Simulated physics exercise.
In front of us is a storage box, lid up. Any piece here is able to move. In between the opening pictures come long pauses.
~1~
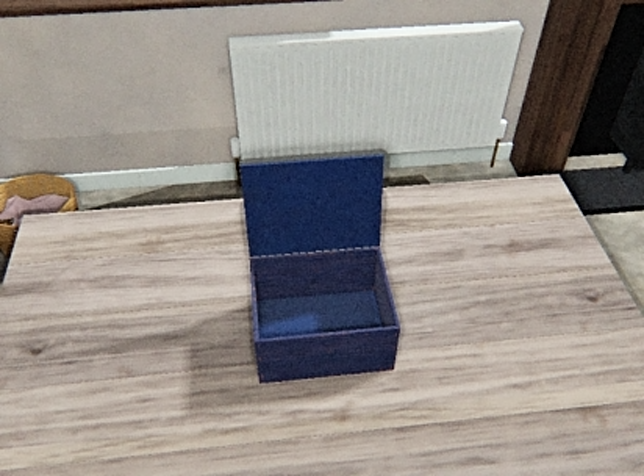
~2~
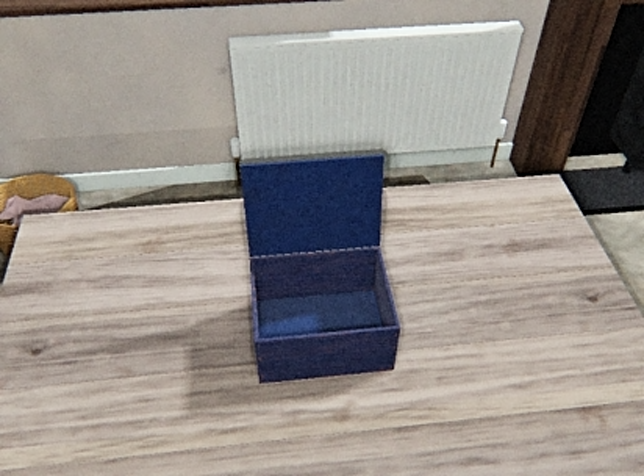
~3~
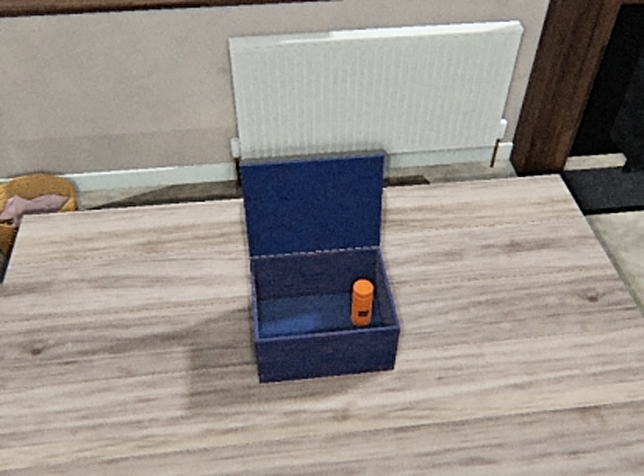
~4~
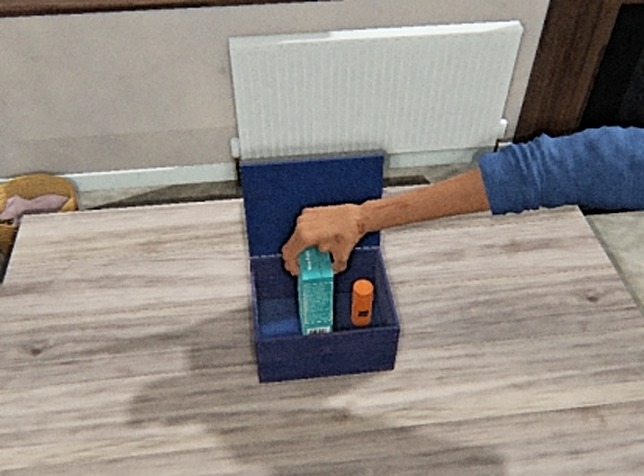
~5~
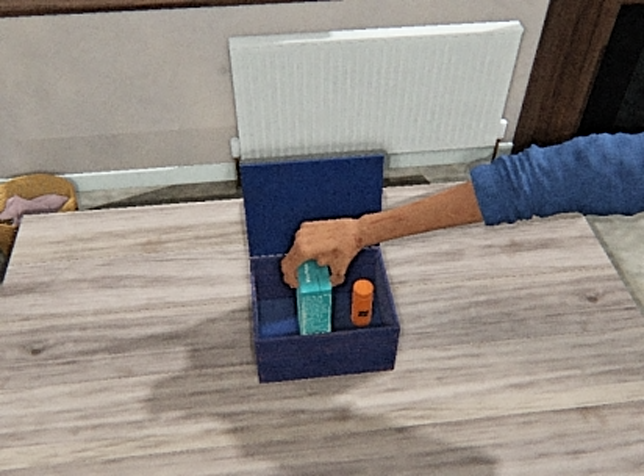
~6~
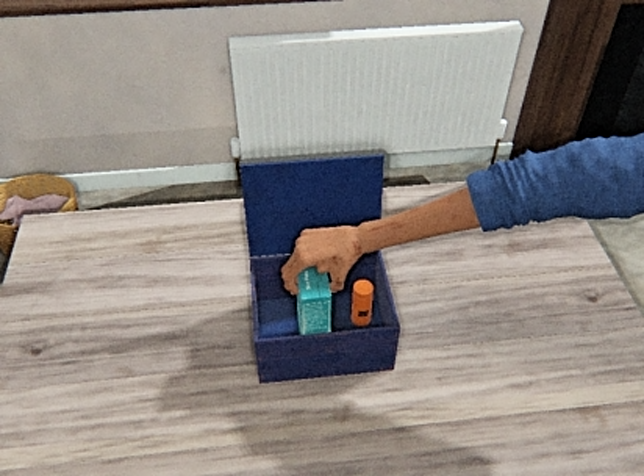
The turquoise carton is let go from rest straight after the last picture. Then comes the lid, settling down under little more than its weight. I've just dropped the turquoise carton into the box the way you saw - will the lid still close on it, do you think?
No, it won't close.
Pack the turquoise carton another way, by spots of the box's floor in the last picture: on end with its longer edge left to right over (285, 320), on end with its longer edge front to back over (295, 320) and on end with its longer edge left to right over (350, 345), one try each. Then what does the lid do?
Trial 1: Lid propped open. Trial 2: Lid propped open. Trial 3: Lid propped open.
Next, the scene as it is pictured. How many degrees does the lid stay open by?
Some 40°.
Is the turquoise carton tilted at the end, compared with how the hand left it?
Simply put, the turquoise carton remains unturned.
Then, 1.30 s after the last picture, lid 81° above the rim.
Then, 1.70 s after the last picture, lid 46° above the rim.
Then, 3.50 s after the last picture, lid 39° above the rim.
At rest, lid 40° above the rim; both in place. Seen from the same camera at the end, turquoise carton near (313, 313).
